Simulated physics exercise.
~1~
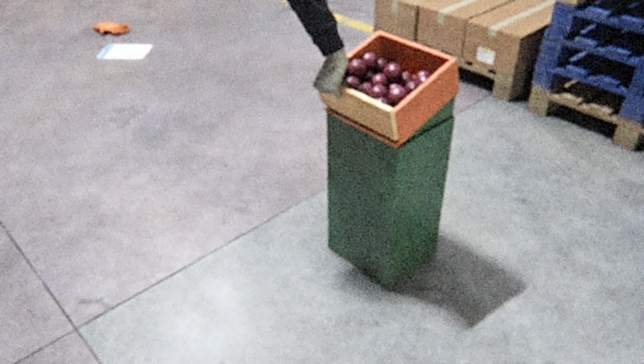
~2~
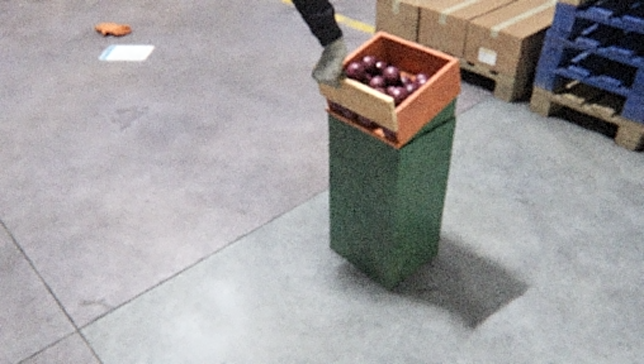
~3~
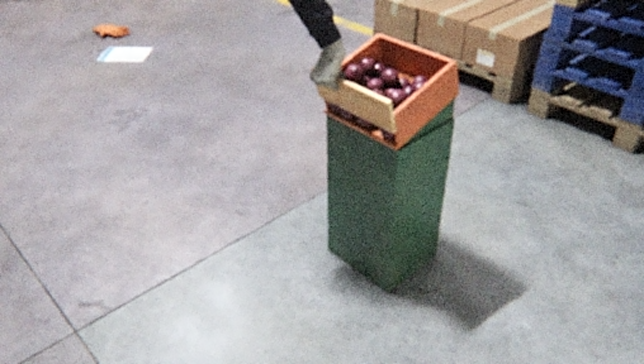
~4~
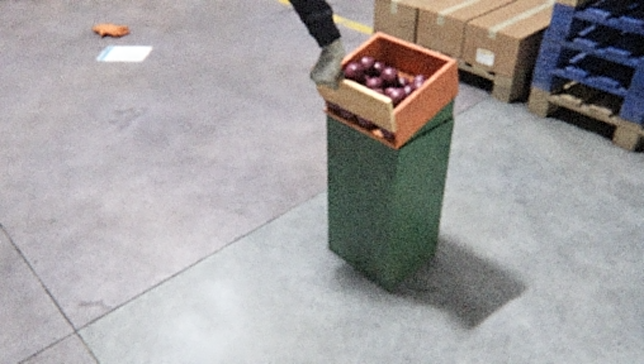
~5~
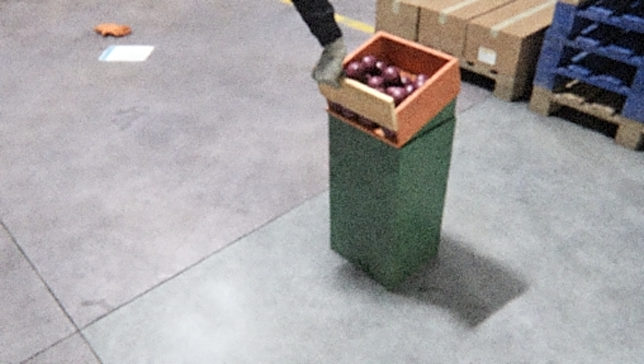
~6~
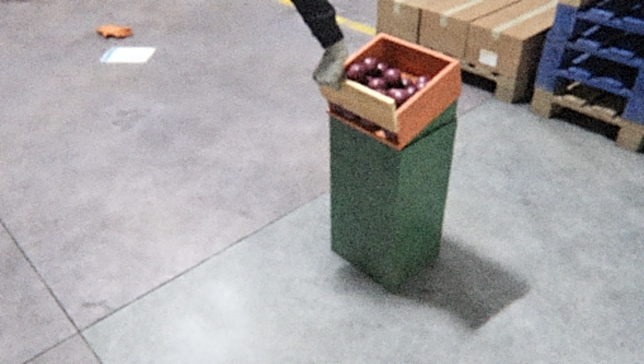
A warehouse with a grey concrete floor is seen from above by a slightly swaying camera. An orange hopper heaped with dark red onions sits tilted down to the left on a tall green stand, with cardboard boxes and blue pallets at the upper right and a white sheet and a small orange object on the floor at the upper left. A gloved hand at the hopper's left end raises the wooden gate a little, opening a narrow gap beneath it. The hand then stays there and the gate holds still. The onions remain inside, and none drops to the floor.
